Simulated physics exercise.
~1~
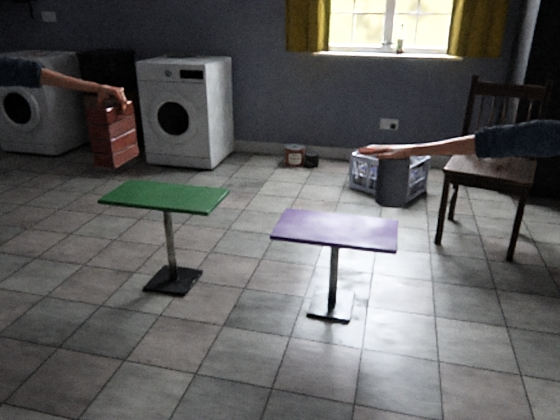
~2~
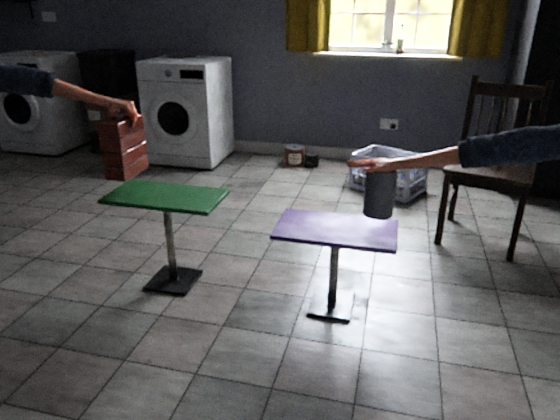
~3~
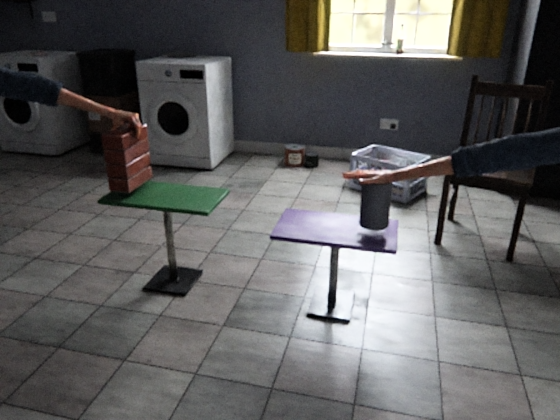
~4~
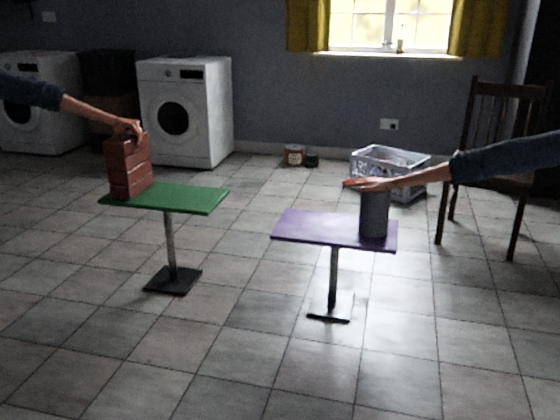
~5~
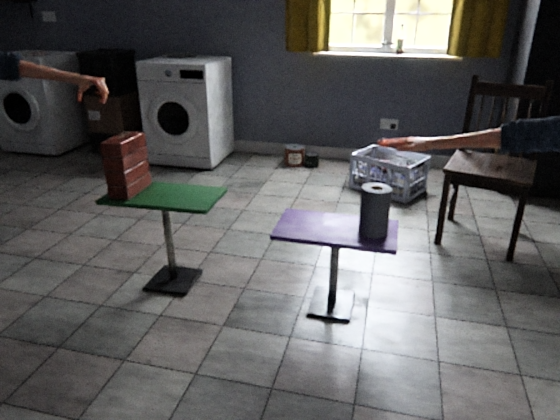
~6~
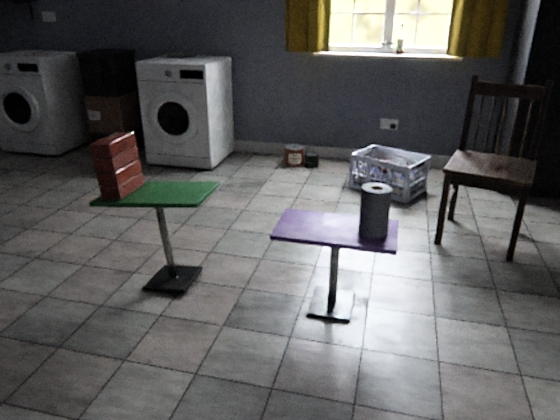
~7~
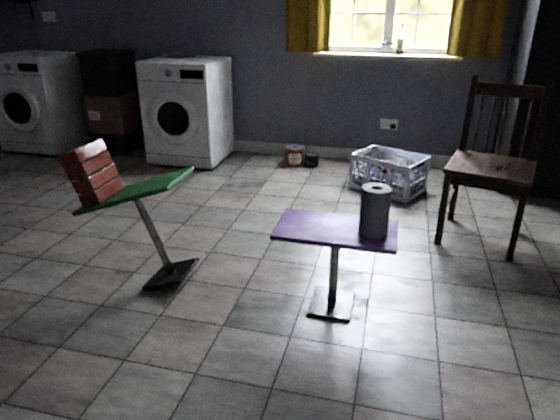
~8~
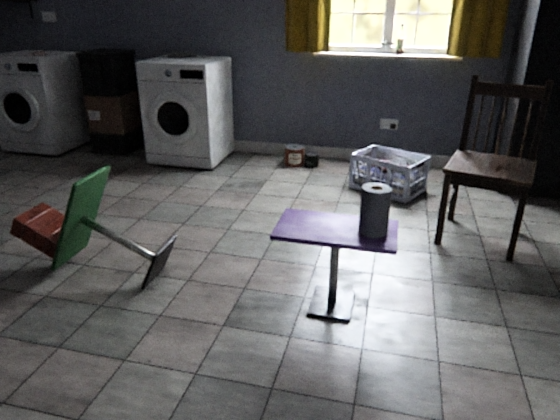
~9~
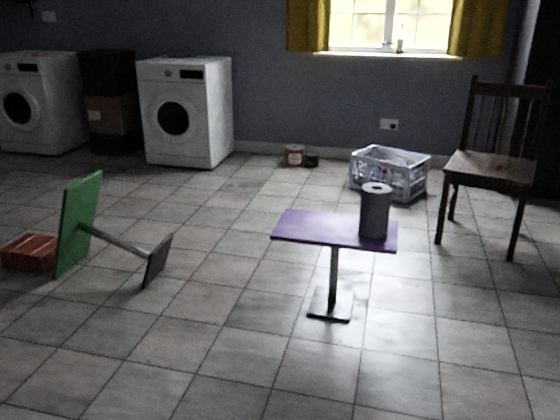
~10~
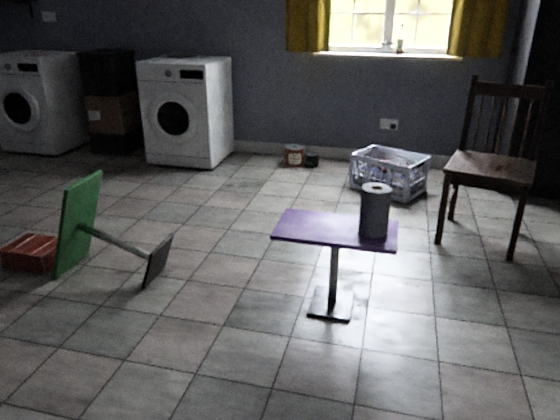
A hand set a stack of red bricks near the left edge of a green side table while another placed a gray roll on a purple stand; once released, the green table toppled left, spilling the bricks, but the purple stand stayed upright.
